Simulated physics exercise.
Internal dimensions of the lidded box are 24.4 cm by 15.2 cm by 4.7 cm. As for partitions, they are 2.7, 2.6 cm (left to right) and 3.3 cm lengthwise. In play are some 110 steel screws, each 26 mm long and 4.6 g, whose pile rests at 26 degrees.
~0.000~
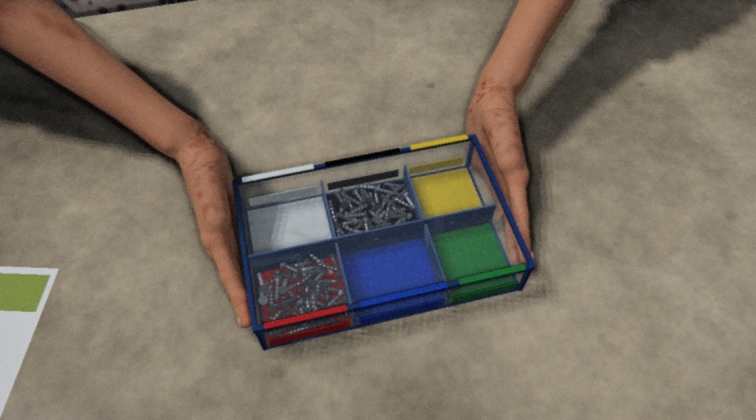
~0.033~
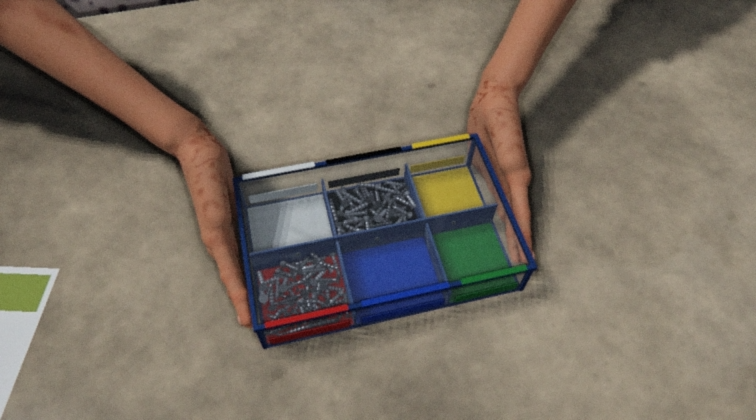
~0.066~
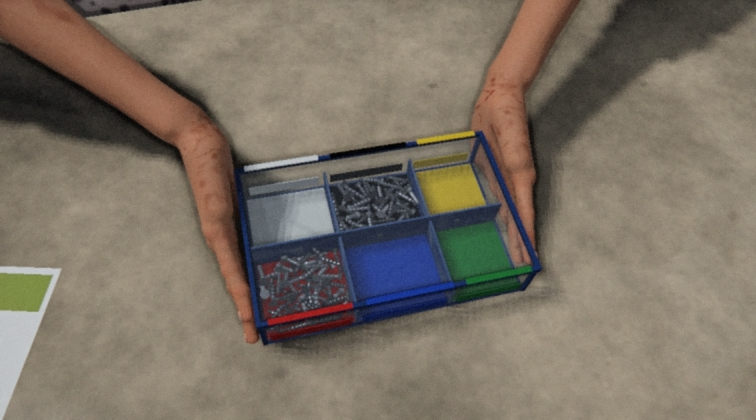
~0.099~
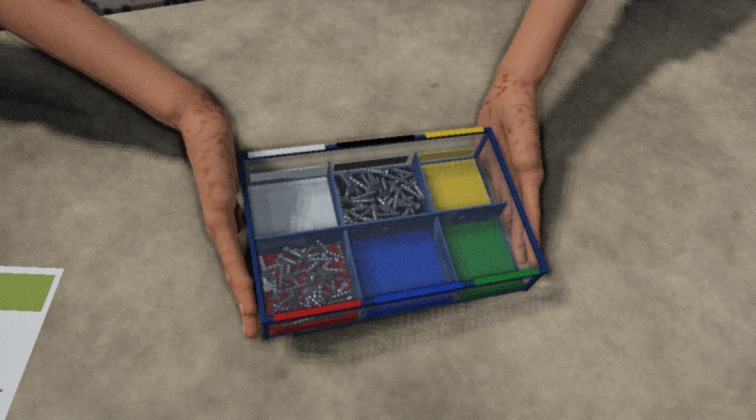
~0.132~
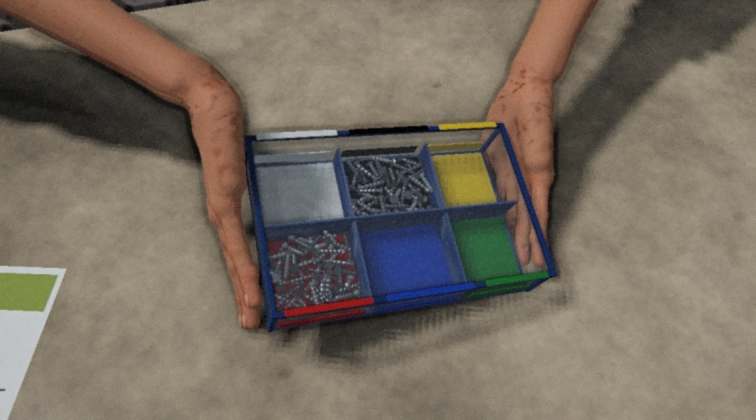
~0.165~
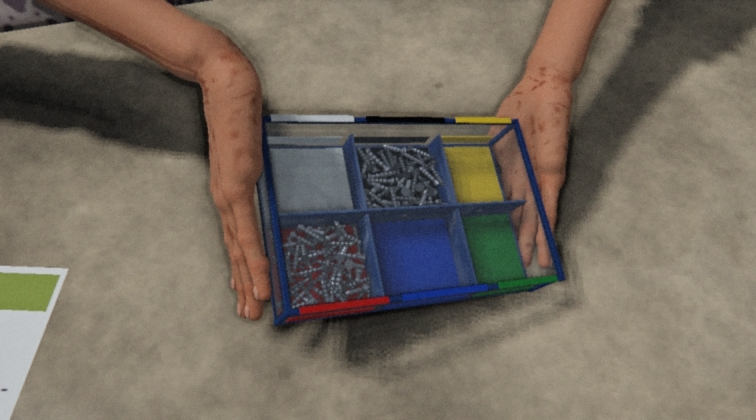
A clear-lidded box with colored compartments, two of them holding steel screws, sat level between two hands, which then tilted it gradually, lowering its right front corner, while the screws stayed in the red and black sections.
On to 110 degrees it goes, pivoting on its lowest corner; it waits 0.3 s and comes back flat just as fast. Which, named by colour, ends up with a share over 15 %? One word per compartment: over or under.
Red over, blue under, green over, yellow under, white under, black over.
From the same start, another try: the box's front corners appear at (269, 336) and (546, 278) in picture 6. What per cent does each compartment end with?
It comes out as red at 55 percent, blue at 5 percent, green at 10 percent, yellow at 0 percent, white at 0 percent and black at 30 percent.
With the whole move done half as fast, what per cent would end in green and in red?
My answer: Green gets 20 %, while red gets 45 %.
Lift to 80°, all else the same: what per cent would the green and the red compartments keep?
Result - green at 10 percent, red at 50 percent.
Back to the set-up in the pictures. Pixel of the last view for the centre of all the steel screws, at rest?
About (387, 281).
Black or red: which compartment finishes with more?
Result: Red has more.
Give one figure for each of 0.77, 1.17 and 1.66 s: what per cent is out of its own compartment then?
In order: 25, then 25, then 25.
After 0.77 s, tilt 110 degrees; red 50 %, blue 5 %, green 20 %, yellow 5 %, black 25 %.
Then, at 1.17 s, tilt 63 degrees; red 50 %, green 25 %, black 25 %.
After 1.66 s, tilt 0 degrees; red 50 %, green 25 %, black 25 %.
By 2.0 s all is still; red 50 %, blue 0 %, green 25 %, yellow 0 %, white 0 %, black 25 %.
